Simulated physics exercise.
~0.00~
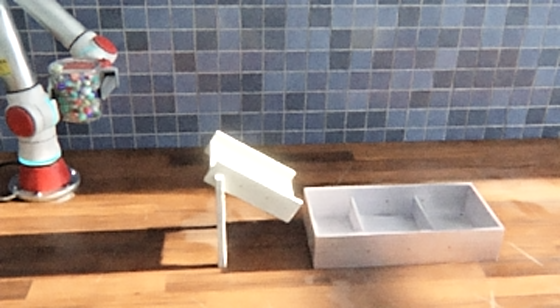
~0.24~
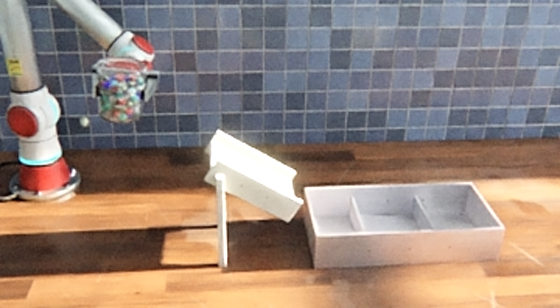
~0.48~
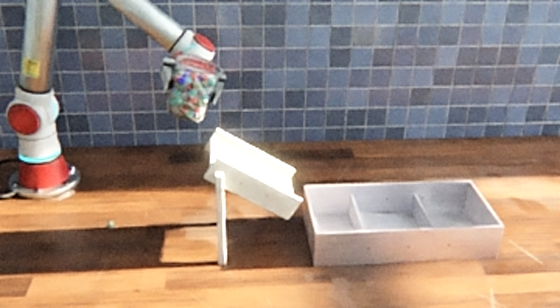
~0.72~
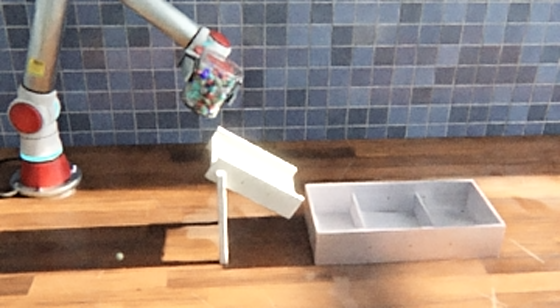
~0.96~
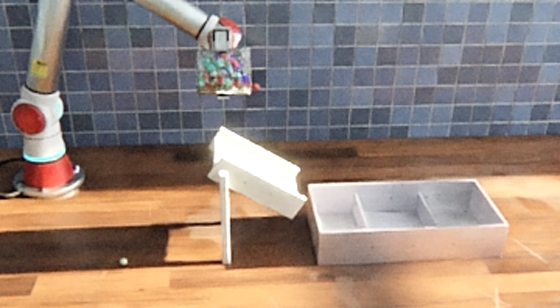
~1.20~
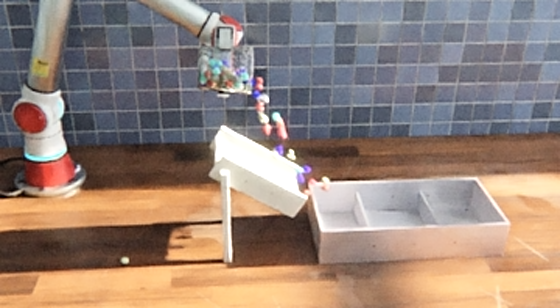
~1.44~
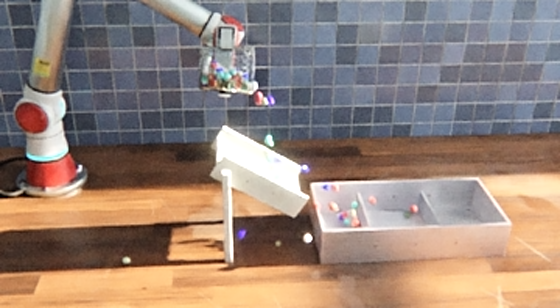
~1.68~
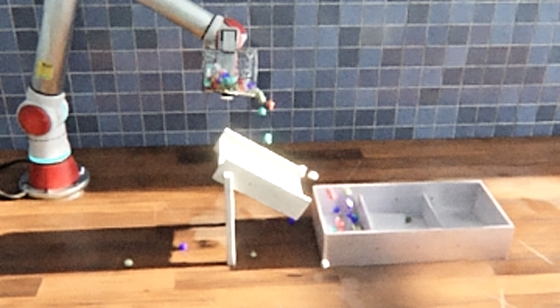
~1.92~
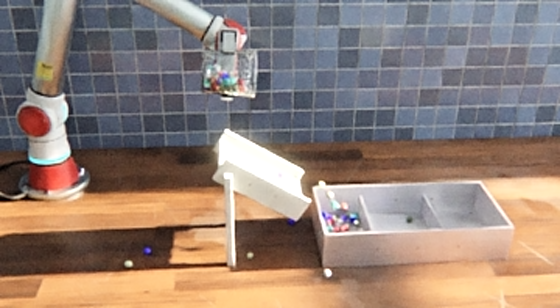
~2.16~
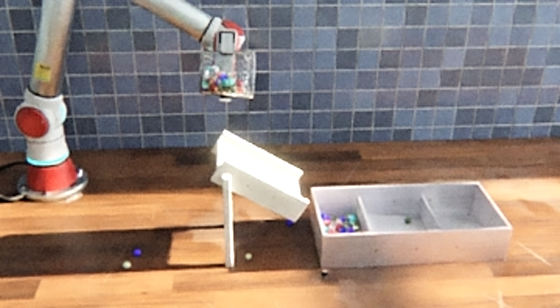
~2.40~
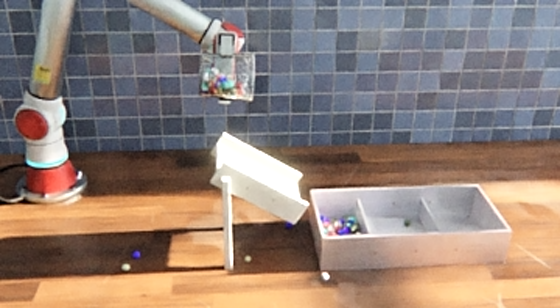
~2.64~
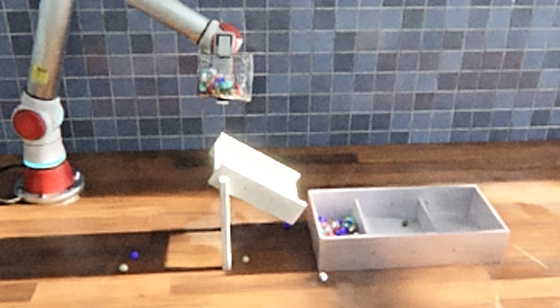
A robot arm carried a clear tumbler of colourful round sweets to the right and tipped it over a pale sloping chute, sending some tumbling into the nearest part of a divided box, while a few strayed and many stayed in the tumbler.
